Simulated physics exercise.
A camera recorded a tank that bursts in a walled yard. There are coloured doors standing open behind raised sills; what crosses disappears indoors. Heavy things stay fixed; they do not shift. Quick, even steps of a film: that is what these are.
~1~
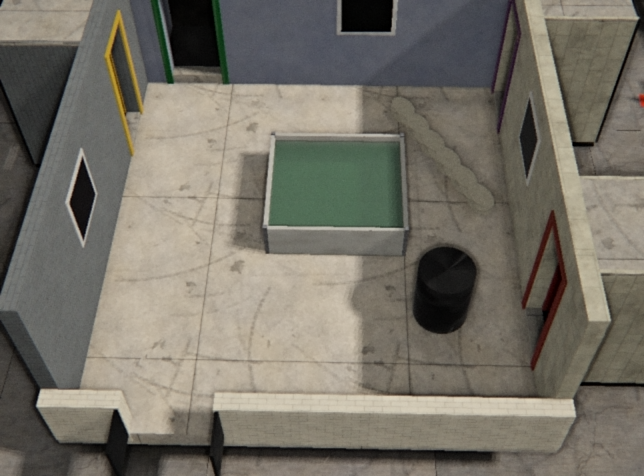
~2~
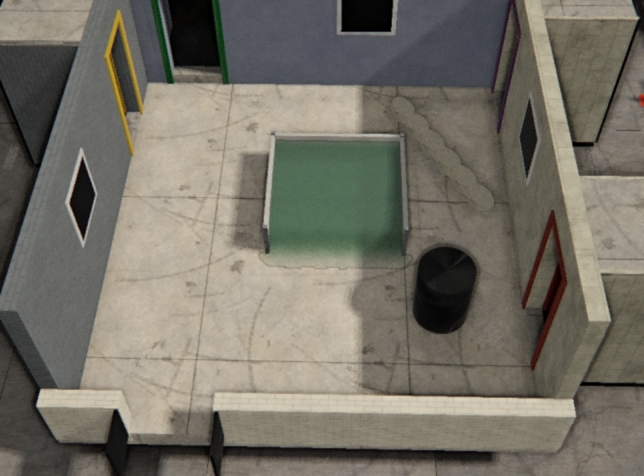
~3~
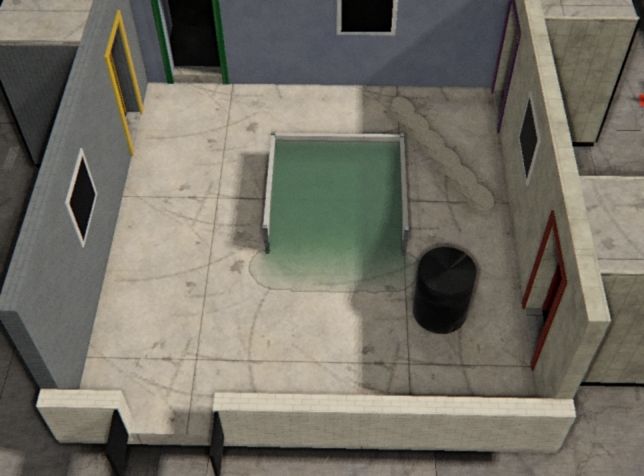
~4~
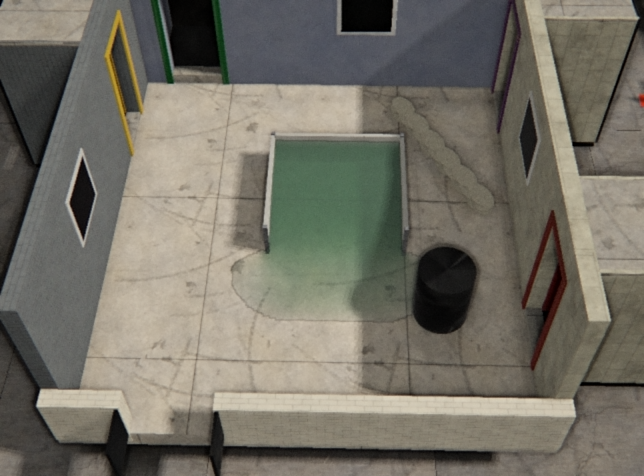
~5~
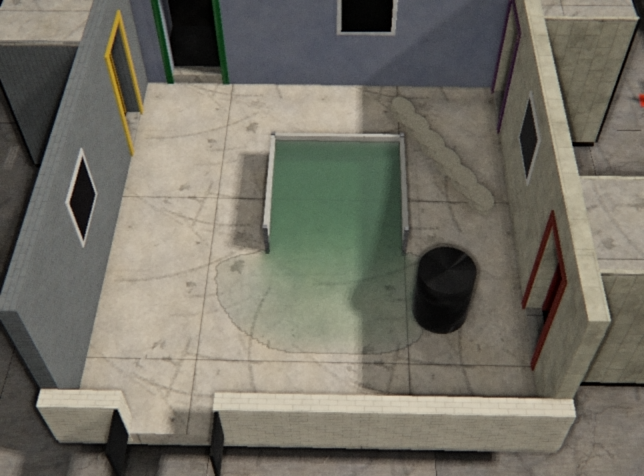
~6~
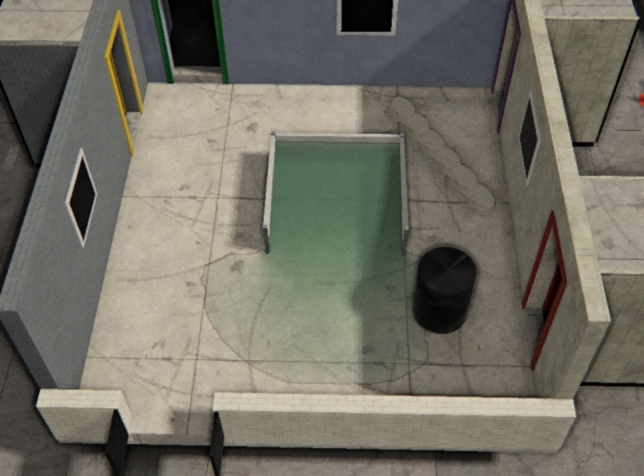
A walled yard with a pale, scuffed stone floor is seen from high above, the camera staying still. A pale-sided tank of green water stands near the middle, a black barrel to its right, with yellow and green doorways at the left and back and a red one at the right. The tank's near side gives way, and water pours out, spreading toward the front wall in a widening, thinning, rounded sheet.
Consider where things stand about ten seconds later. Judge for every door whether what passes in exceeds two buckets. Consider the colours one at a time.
In order: The yellow door respects the limit for sure; the green door respects the limit for sure; the purple door respects the limit for sure; the red door breaks the limit for sure.
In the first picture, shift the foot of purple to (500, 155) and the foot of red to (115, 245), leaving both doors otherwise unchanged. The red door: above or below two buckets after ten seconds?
In short: Red door is under.
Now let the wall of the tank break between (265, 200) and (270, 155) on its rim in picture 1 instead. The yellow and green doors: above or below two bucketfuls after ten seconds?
Yellow exceeds the limit, green falls short.
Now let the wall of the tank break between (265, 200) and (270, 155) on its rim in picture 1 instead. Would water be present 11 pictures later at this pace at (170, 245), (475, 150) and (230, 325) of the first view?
Submerged, unwetted, unwetted.
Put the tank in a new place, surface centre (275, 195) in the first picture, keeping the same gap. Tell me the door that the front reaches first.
That would be the red-painted one.
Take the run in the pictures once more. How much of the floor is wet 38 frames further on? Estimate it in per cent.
It should be close to 70 %.
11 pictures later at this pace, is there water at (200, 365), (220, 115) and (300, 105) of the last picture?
Result, in the order given: Wetted / not wetted / not wetted.
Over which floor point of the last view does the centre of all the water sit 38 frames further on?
It's close to (324, 294).
A moment on, water covers 30 % of the floor; the yellow door not reached, the green door not reached, the purple door not reached, the red door not reached.
Next, water covers 35 % of the floor; the yellow door not reached, the green door not reached, the purple door not reached, the red door wet at the sill, nothing in.
Then, water covers 40 % of the floor; the yellow door not reached, the green door not reached, the purple door not reached, the red door under two buckets in.
Later, water covers 70 % of the floor; the yellow door wet at the sill, nothing in, the green door not reached, the purple door wet at the sill, nothing in, the red door over two buckets in.
In the end, water covers 95 % of the floor; the yellow door wet at the sill, nothing in, the green door wet at the sill, nothing in, the purple door wet at the sill, nothing in, the red door over two buckets in.
